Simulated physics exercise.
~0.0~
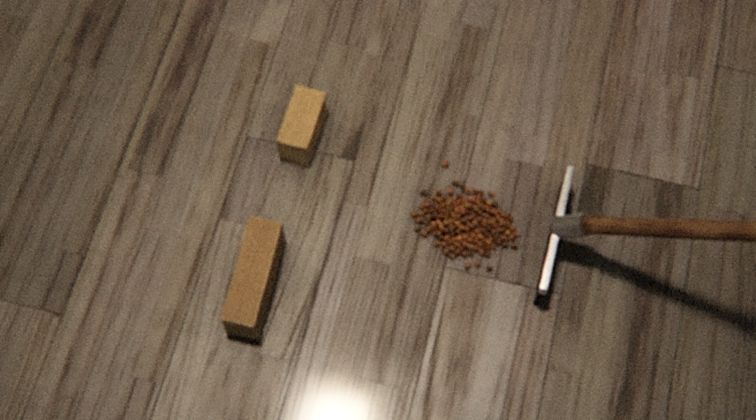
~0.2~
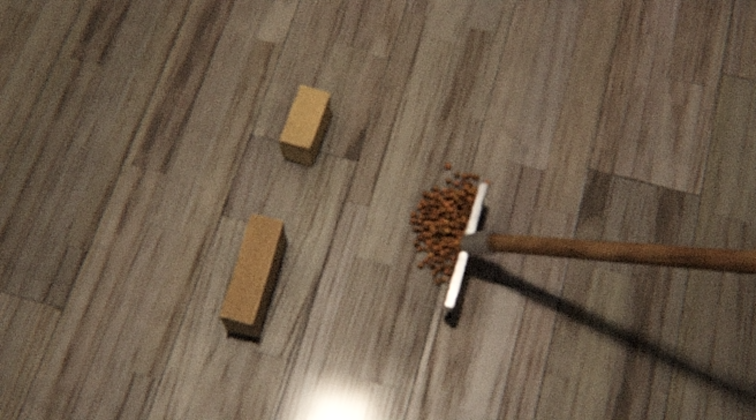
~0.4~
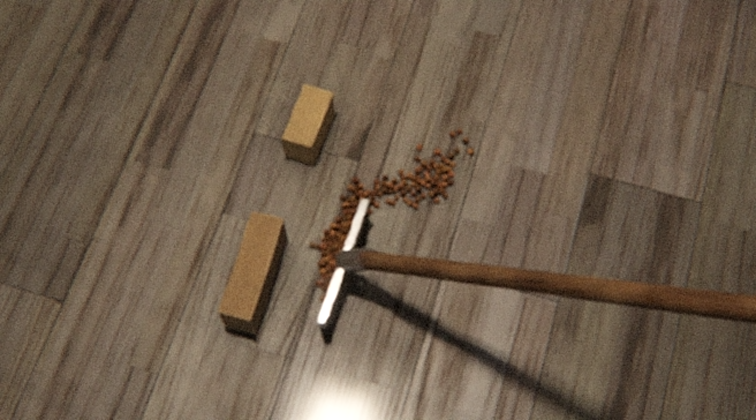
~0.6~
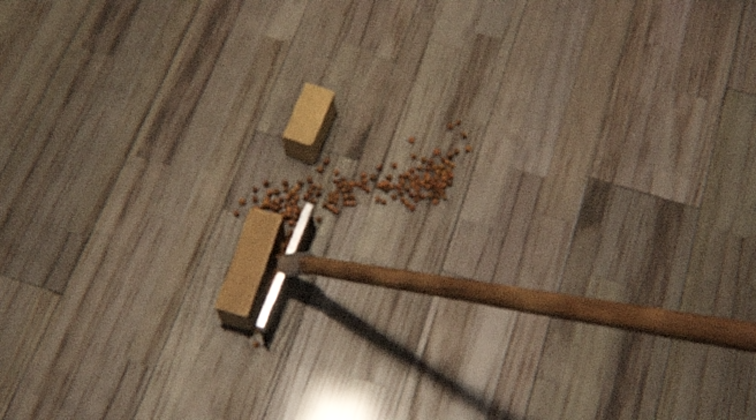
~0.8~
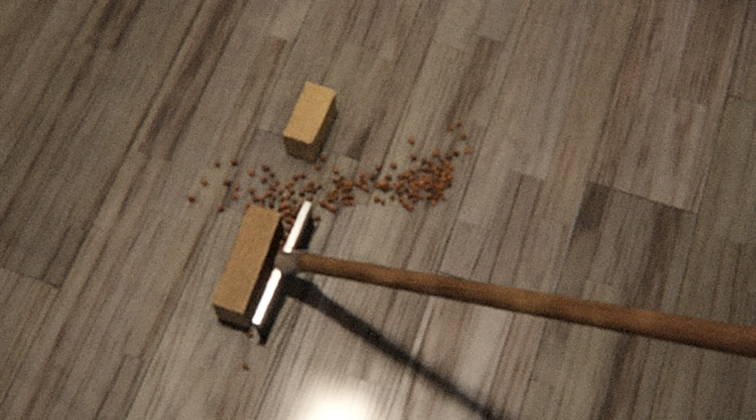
In the video, a wooden-handled squeegee pushes a pile of small brown balls leftwards across a wood-plank floor towards two blocks, many slipping past its upper end, and stops beside the lower block, leaving a scattered trail, with some balls reaching the gap.
